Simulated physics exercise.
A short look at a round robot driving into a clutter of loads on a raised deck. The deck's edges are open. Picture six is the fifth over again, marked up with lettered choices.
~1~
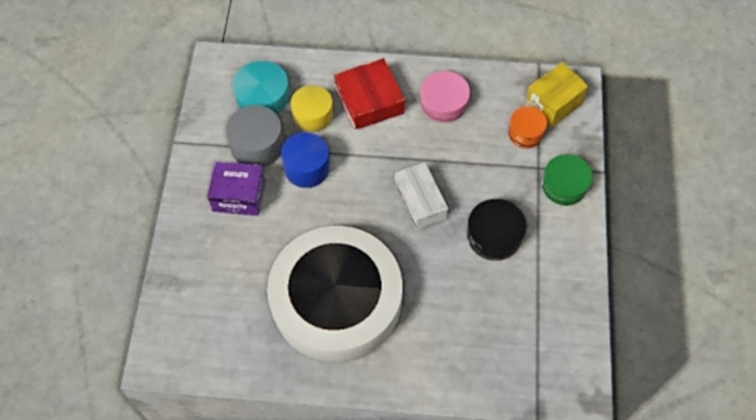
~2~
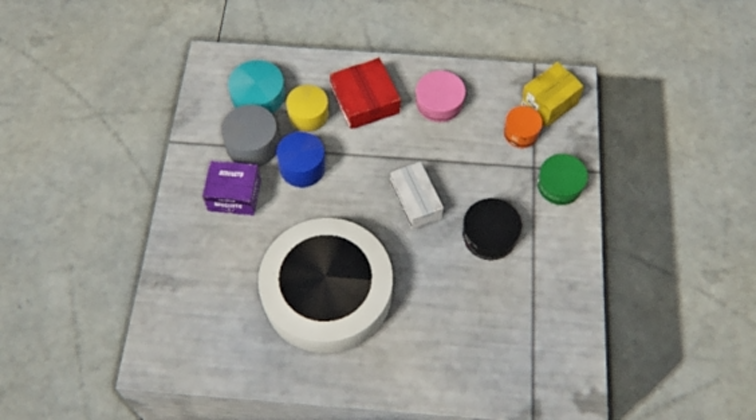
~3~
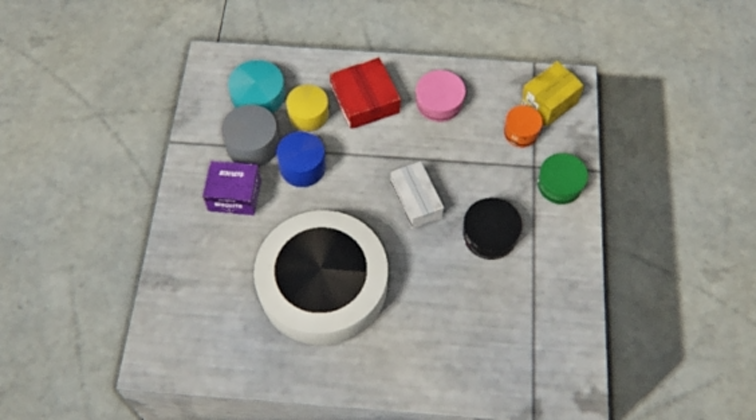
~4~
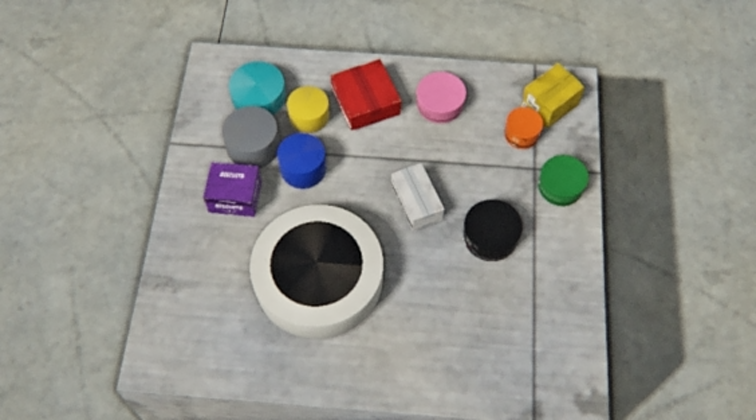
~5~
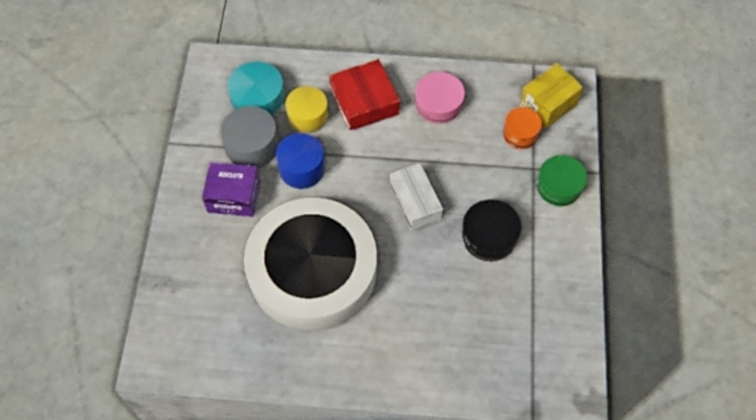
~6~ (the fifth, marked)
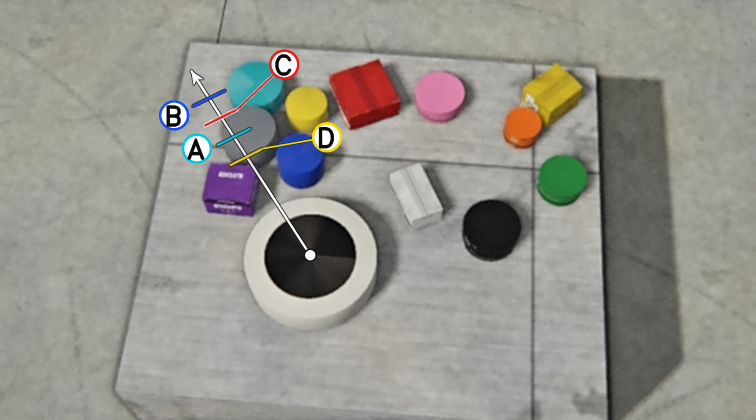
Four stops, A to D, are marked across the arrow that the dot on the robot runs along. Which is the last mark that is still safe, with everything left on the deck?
At D, and not beyond.
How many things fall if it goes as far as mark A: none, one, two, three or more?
By then, one.
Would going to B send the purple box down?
By then, yes.
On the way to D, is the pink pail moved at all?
By then, no.
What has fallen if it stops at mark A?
The purple box goes over.
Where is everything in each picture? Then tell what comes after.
The first picture shows white box (421, 196); orange pail (527, 128); grey canister (255, 136).
The second picture shows robot (327, 284); red box (365, 94).
The third picture shows robot (322, 276); turquoise canister (257, 89).
The fourth picture shows robot (318, 270); purple box (233, 189).
The fifth picture shows robot (311, 263); yellow canister (307, 110); pink pail (440, 98); green pail (561, 181).
On the marked copy, A at (234, 137); B at (209, 98); C at (221, 118); D at (247, 157); the arrow from (310, 255) to (191, 71); the white dot at (310, 255).
Following D. Soon after the start, robot (287, 225); purple box (217, 175); blue canister (300, 151).
Later, robot (264, 189); purple box (192, 156); turquoise canister (256, 78).
In the end, robot (249, 166); purple box (172, 141); turquoise canister (259, 61); nothing has fallen.
As for the rest, A drops the purple box; B drops the purple box; C drops the purple box.
